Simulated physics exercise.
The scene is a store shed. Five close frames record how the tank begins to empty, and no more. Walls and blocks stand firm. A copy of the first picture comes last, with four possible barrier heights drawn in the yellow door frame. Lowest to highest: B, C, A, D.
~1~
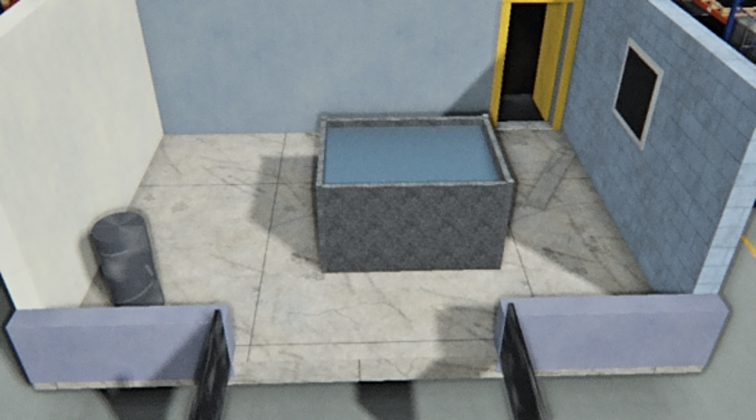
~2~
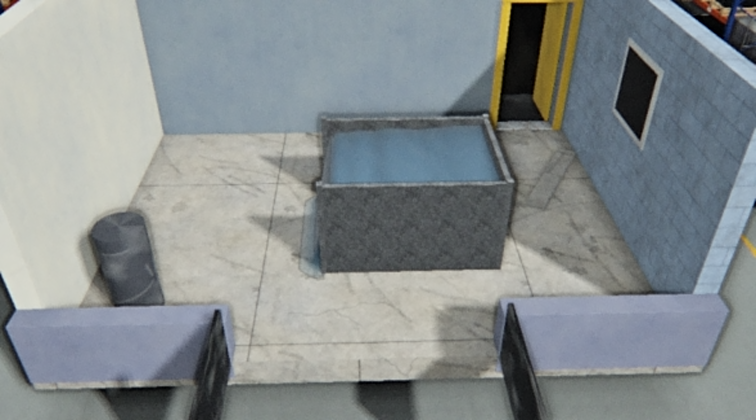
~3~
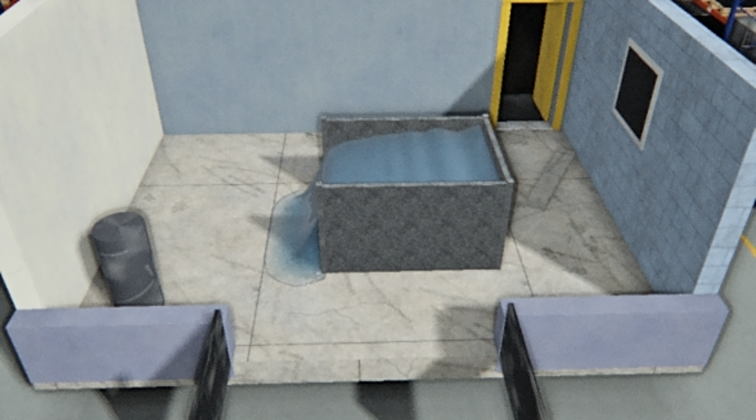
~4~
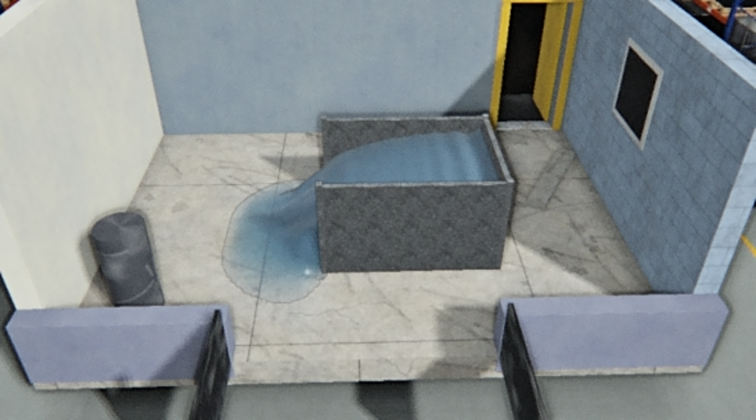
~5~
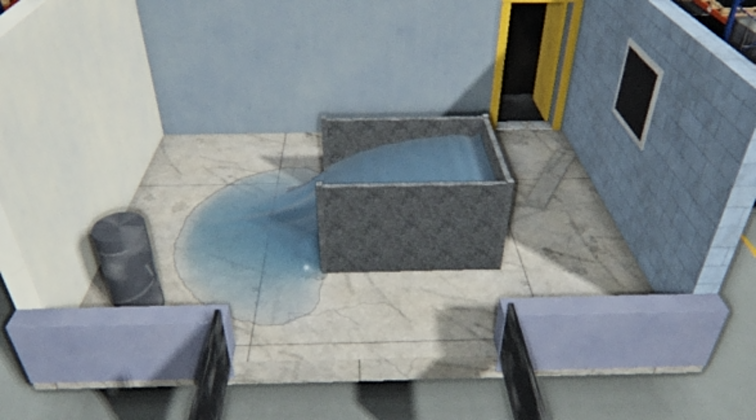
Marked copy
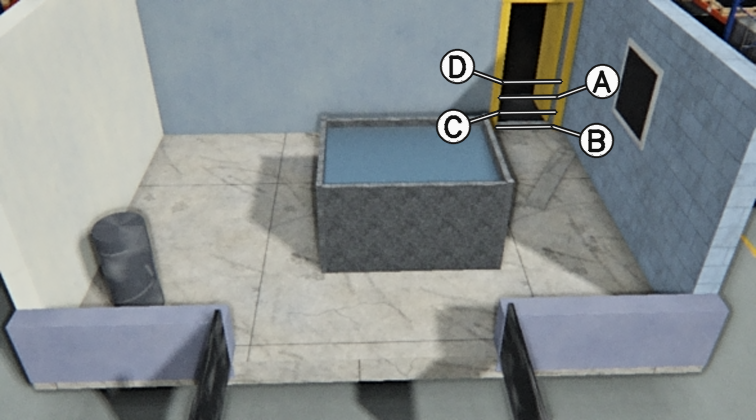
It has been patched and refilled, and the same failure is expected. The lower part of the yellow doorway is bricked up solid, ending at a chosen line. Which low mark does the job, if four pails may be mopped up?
Use height C.
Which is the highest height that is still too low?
B it is.
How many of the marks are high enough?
Three.
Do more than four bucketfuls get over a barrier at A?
No.
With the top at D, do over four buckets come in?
No, not at all.
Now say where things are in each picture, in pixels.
The first frame shows water in the tank at rest, its middle at (409, 155); foot of the yellow doorway at (524, 130); open gate at (365, 297).
The second frame shows front seen at (313, 270), 2 % of the ground wet.
The third frame shows front seen at (291, 278), 5 % of the ground wet.
The fourth frame shows front seen at (245, 204), 9 % of the ground wet.
The fifth frame shows front seen at (181, 257), 17 % of the ground wet.
On the marked copy, A at (529, 97); B at (524, 127); C at (526, 112); D at (531, 81); from the bottom up B, C, A, D.
With A, nothing gets over.
With B, dozens of bucketfuls pour in.
With C, nothing gets over.
With D, nothing gets over.
